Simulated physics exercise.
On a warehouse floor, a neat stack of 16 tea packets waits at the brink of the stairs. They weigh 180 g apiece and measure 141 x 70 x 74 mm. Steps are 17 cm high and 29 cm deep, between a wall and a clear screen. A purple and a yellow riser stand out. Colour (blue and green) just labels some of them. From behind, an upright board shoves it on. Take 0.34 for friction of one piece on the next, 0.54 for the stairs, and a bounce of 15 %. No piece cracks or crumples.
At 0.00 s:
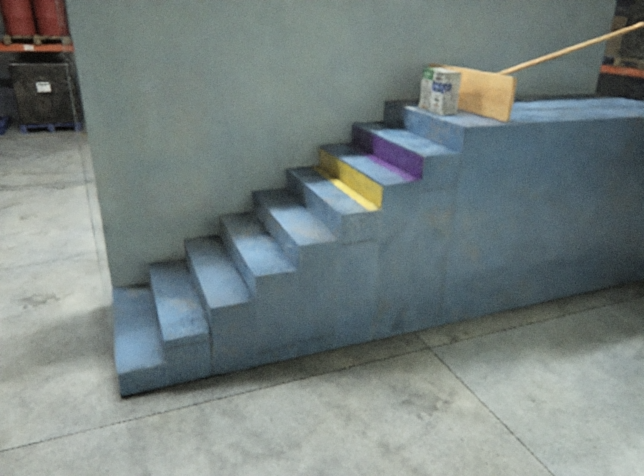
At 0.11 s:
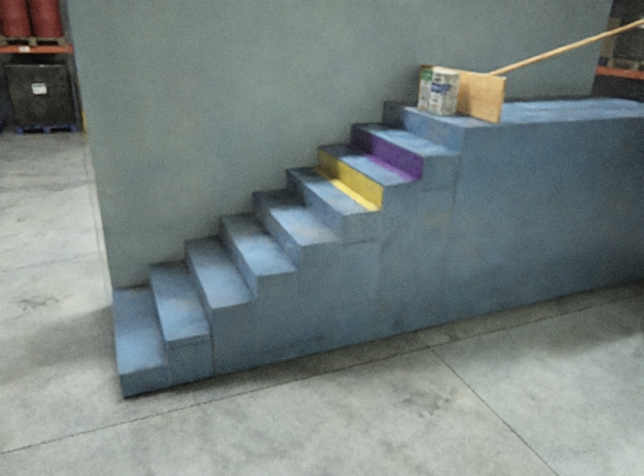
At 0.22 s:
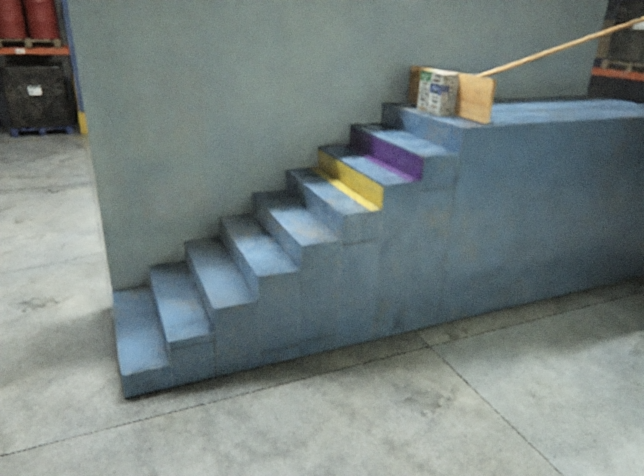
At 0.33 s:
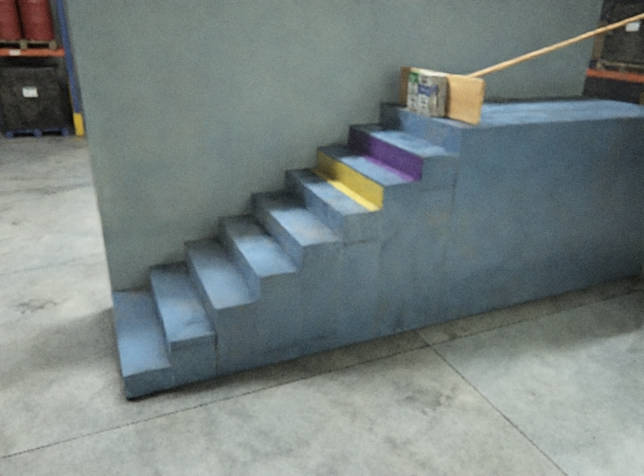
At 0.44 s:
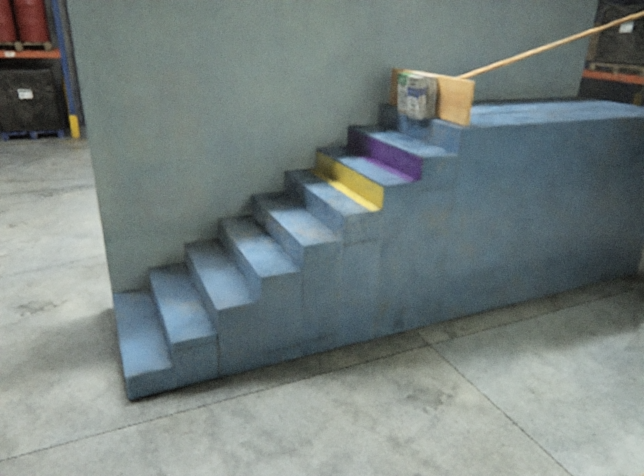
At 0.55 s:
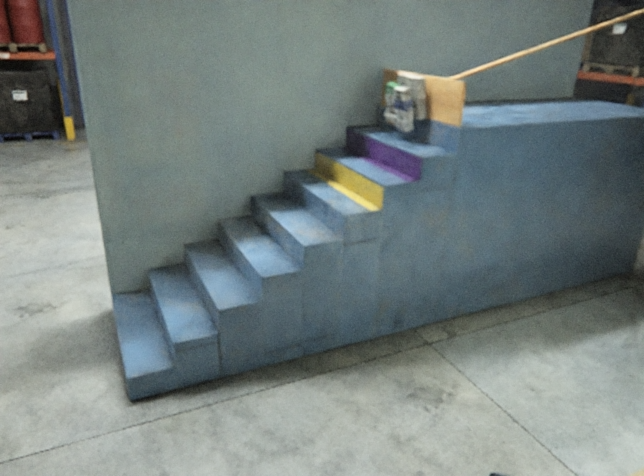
In the video, a wooden board on a long pole pushes a small stack of packets leftward along a blue platform to the top of a staircase with purple and yellow risers, where the packets tilt and drop slightly over the edge.
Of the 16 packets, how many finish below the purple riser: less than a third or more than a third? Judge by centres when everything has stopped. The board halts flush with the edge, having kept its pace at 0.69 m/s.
Ending below the purple riser: More than a third.
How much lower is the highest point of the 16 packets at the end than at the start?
Some 31 cm lower.
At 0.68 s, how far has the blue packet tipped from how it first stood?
Roughly 40°.
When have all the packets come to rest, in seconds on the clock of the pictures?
Near 3.0 s.
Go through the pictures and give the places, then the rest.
In the first picture (each place is the centre of the face we see best; the camera moves round a little), board (514, 87) 37 cm from the edge; purple riser, near end, (408, 177); yellow riser, near end, (368, 205); green packet (428, 74); blue packet (438, 87); all in place.
In the second picture, board (504, 88) 30 cm from the edge; blue packet (437, 88).
In the third picture, board (493, 89) 22 cm from the edge; green packet (425, 76).
In the fourth picture, board (483, 90) 15 cm from the edge; blue packet (424, 90) moved 9 cm; green packet (413, 77) moved 9 cm; 16 have shifted.
In the fifth picture, board (473, 91) 7 cm from the edge; blue packet (413, 93) tilted 6°; green packet (402, 79) tilted 5°; steepest lean 8°, the packet at (413, 113); 16 have shifted.
In the sixth picture, board (464, 91) 12 mm from the edge; purple riser, near end, (406, 178); yellow riser, near end, (369, 206); blue packet (399, 105) tilted 13°, 9 cm lower; green packet (389, 90) tilted 13°, 7 cm lower; steepest lean 16°, the packet at (409, 116); 16 have shifted.
By 0.68 s, 1 of the 16 packets below the purple riser; blue packet tilted 40°, 18 cm lower; green packet tilted 23°, 16 cm lower.
By 1.00 s, 10 of the 16 packets below the purple riser; green packet on its side; blue packet on its side.
By 1.82 s, 10 of the 16 packets below the purple riser; green packet upside down; blue packet on its side.
When it is over (3.0 s), 10 of the 16 packets below the purple riser; green packet upside down; blue packet on its side. That is 62 per cent. In pixels of the last frame, middles, green packet near (286, 211), blue packet near (362, 162).
